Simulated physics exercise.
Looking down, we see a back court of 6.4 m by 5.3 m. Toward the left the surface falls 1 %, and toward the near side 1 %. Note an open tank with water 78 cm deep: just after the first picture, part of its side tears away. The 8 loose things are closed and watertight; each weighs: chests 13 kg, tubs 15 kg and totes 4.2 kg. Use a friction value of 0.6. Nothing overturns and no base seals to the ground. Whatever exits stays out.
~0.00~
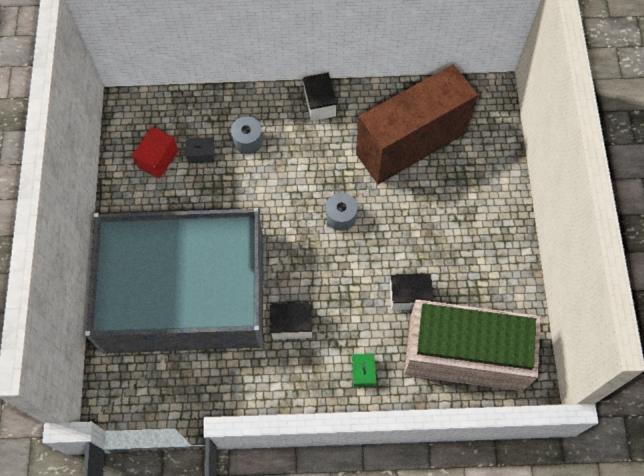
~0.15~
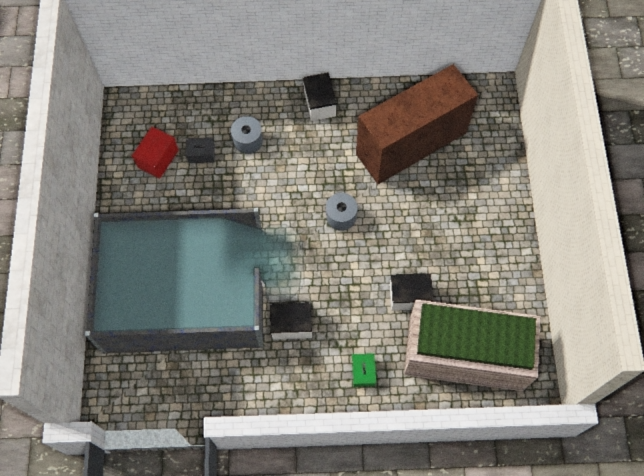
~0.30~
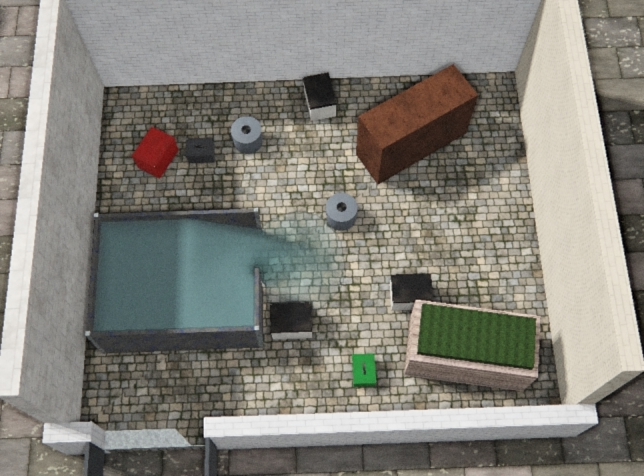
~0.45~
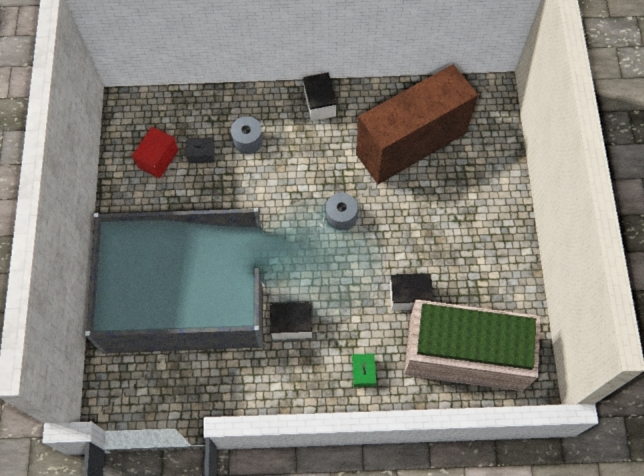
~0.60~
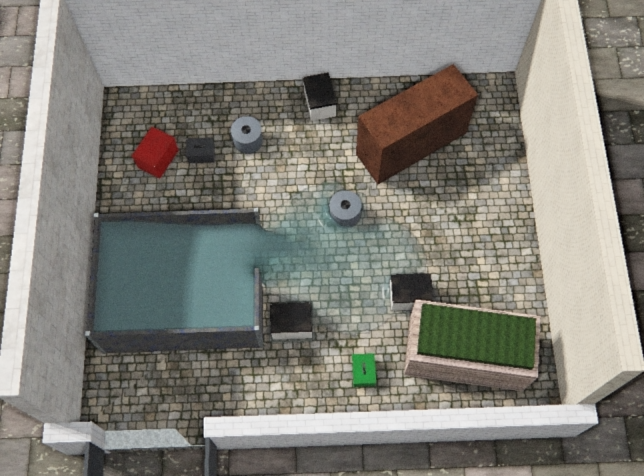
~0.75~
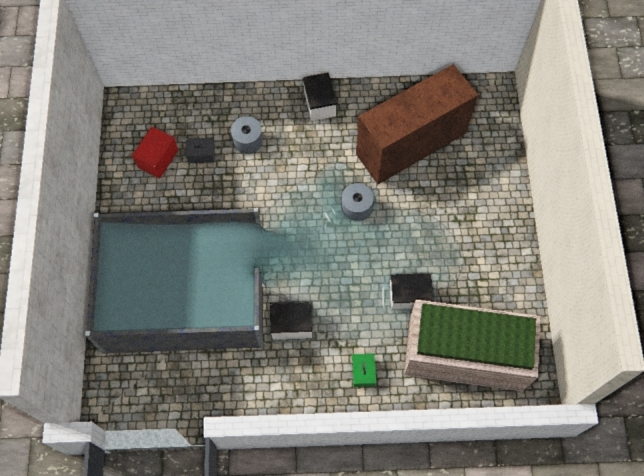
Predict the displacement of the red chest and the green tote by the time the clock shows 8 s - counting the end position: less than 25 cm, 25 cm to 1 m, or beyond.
My prediction: Chances are the red chest won't really stir; chances are the green tote gets dragged off a good way.
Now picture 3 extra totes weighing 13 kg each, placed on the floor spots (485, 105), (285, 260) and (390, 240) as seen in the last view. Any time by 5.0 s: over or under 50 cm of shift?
Answers, first to last: Exceeding, exceeding, exceeding.
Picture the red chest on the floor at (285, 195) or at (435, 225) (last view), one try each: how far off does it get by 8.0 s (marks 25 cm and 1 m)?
From the first place it goes well off; from the second it goes well off.
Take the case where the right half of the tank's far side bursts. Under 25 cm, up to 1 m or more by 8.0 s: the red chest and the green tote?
Log: Red chest small displacement; green tote negligible displacement.
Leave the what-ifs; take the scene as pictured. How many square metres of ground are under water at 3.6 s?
Near 24 m2 in all.
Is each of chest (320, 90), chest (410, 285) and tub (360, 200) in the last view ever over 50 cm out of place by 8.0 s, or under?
Beyond, beyond, beyond.
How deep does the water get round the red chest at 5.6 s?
Roughly 1 cm at that moment.
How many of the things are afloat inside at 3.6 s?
At that time the total is 2.
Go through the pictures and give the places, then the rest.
The red chest at (153, 146) rests on the ground; the green tote at (364, 368) rests on the ground; water covers 3.3 m2; 0 of 8 have shifted, in the first frame.
The red chest at (153, 146), on the bottom; the green tote at (364, 368), on the bottom; 3.9 m2 under water; 0 of 8 have shifted, in the second frame.
The red chest at (153, 146) rests on the ground; the green tote at (364, 368) rests on the ground; water covers 4.7 m2; 0 of 8 have shifted, in the third frame.
The red chest at (153, 146), on the bottom; the green tote at (364, 368), on the bottom; 5.6 m2 under water; 0 of 8 have shifted, in the fourth frame.
The red chest at (153, 146), on the bottom; the green tote at (364, 368) rests on the ground; water covers 6.7 m2; 1 of 8 have shifted, in the fifth frame.
The red chest at (153, 146) rests on the ground; the green tote at (364, 368) rests on the ground; water covers 8.1 m2; 1 of 8 have shifted, in the sixth frame.
After 1.6 s the red chest is near (153, 146), 0.0 m from its start, aground; the green tote is near (362, 370), 0.0 m from its start, aground; 0 of 8 are out; 0 afloat.
After 3.6 s the red chest is near (153, 146), 0.0 m from its start, aground; the green tote is near (317, 366), 0.6 m from its start, aground; 0 of 8 are out; 2 afloat.
After 5.6 s the red chest is near (153, 146), 0.0 m from its start, aground; the green tote is near (273, 353), 1.2 m from its start, afloat; 0 of 8 are out; 2 afloat.
After 8.0 s the red chest is near (150, 149), 0.1 m from its start, aground; the green tote is near (93, 392), 3.6 m from its start, afloat; 0 of 8 are out; 3 afloat.
